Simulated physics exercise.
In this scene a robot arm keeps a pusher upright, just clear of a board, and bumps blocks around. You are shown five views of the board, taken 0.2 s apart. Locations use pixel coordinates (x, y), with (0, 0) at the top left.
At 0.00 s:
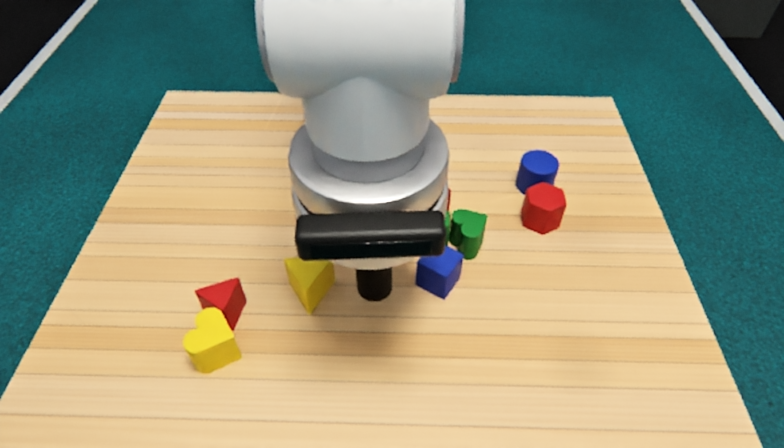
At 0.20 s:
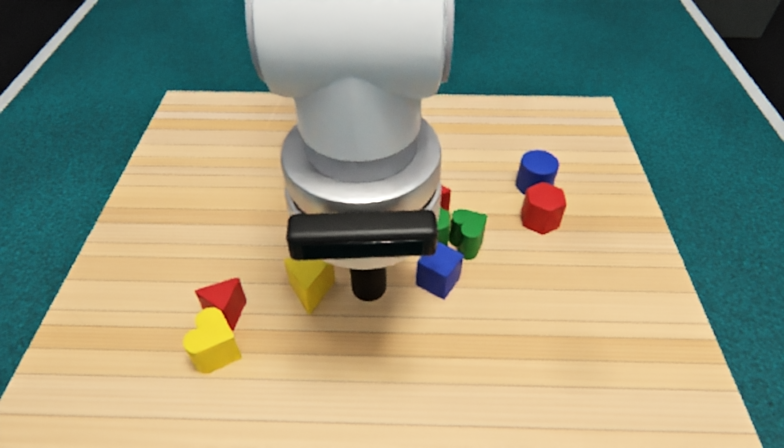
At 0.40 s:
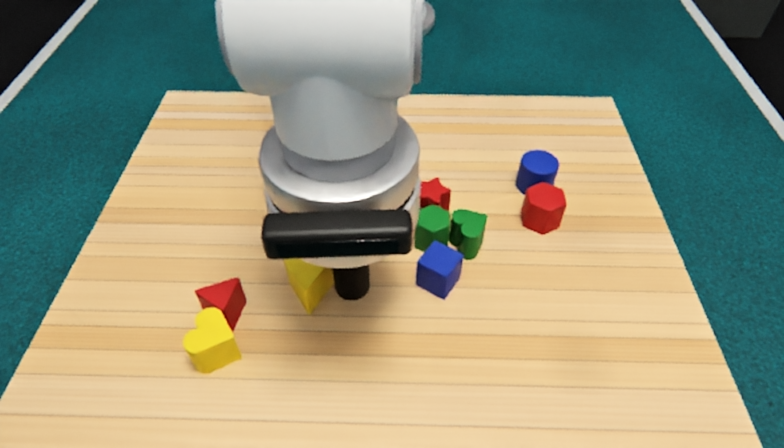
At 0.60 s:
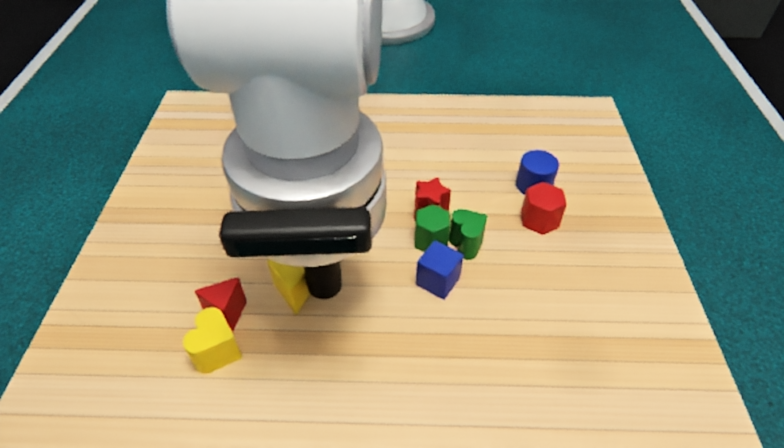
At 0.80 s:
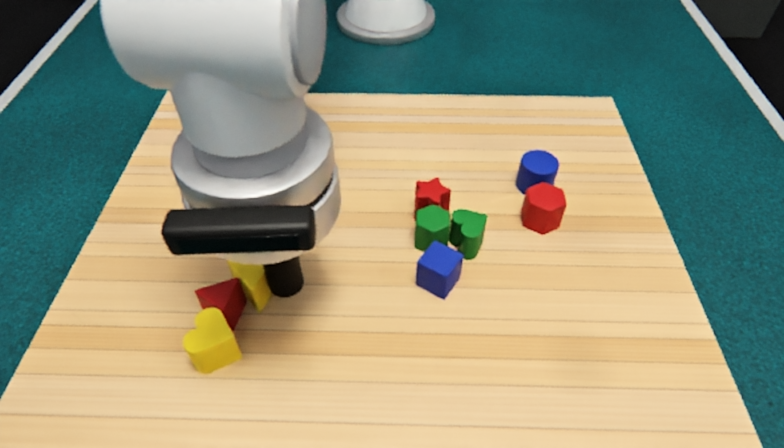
In this clip, a robot arm with a black pusher moves left above a wooden board of colored blocks, pushing the yellow triangular block left toward the red triangular block while the other blocks stay in place.
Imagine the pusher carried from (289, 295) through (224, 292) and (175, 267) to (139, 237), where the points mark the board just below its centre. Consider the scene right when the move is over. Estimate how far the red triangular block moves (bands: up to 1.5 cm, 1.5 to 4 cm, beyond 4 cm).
Movement: 1.5 to 4 cm.
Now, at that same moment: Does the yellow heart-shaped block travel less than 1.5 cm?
The answer is yes.
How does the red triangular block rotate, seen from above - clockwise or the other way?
Looking down: Anticlockwise.
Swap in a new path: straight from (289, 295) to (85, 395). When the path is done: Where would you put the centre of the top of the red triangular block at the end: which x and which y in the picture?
Somewhere near (156, 302).
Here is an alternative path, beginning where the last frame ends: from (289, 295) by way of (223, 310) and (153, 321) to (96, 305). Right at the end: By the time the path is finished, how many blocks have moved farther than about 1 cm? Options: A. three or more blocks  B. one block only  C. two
Answer: C.
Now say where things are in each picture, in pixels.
The first picture shows pusher tip at (375, 288); block tops, yellow heart-shaped block at (208, 330); red triangular block at (218, 292); yellow triangular block at (307, 268).
The second picture shows pusher at (369, 288); blocks unchanged.
The third picture shows pusher at (353, 287); blocks unchanged.
The fourth picture shows pusher at (325, 286); yellow triangular block at (291, 268).
The fifth picture shows pusher at (287, 284); yellow heart-shaped block at (208, 330); red triangular block at (218, 292); yellow triangular block at (252, 267).
On the path given first. One third of the way, pusher at (219, 281); red triangular block at (194, 296), turned 85° anticlockwise; yellow triangular block at (184, 262), turned 15° anticlockwise.
Two thirds of the way, pusher at (169, 255); red triangular block at (194, 296), turned 85° anticlockwise; yellow triangular block at (133, 239), turned 25° anticlockwise.
At the end, pusher at (133, 225); yellow heart-shaped block in place; red triangular block at (194, 296), turned 85° anticlockwise; yellow triangular block at (96, 226), turned 60° anticlockwise.
